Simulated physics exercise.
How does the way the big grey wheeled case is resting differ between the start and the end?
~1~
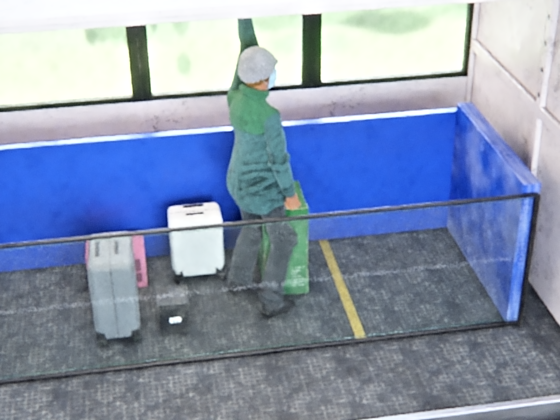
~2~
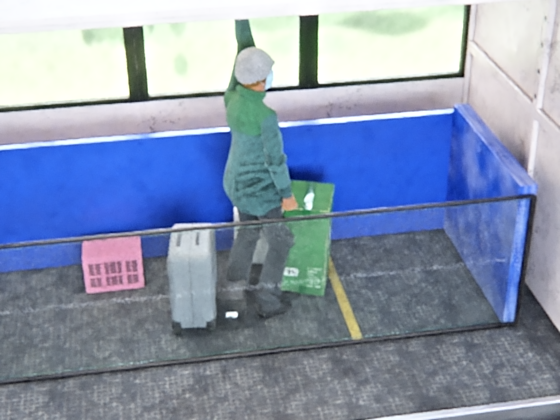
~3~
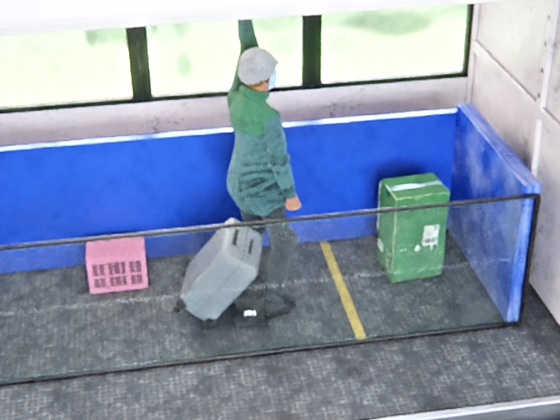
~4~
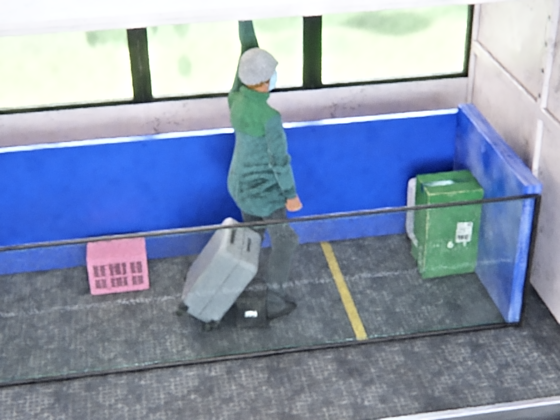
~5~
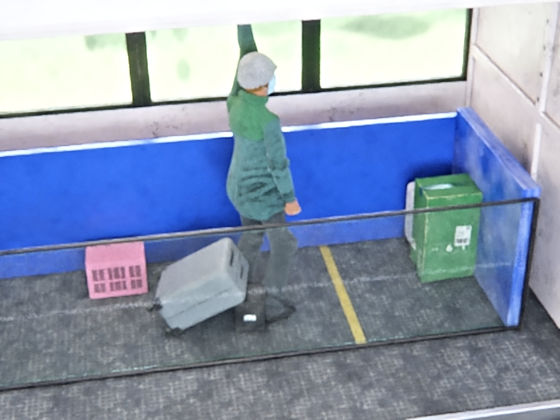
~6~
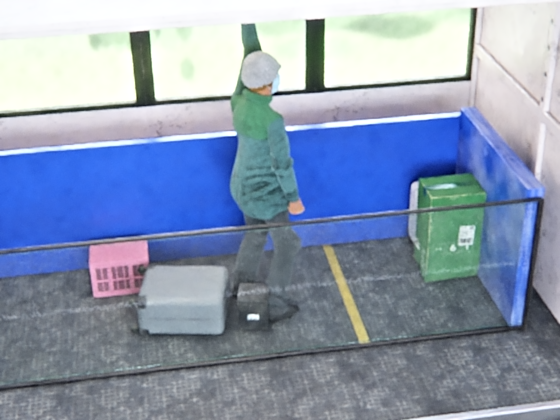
At the start the big grey case stands upright, but by the end it is lying on its side on the floor.
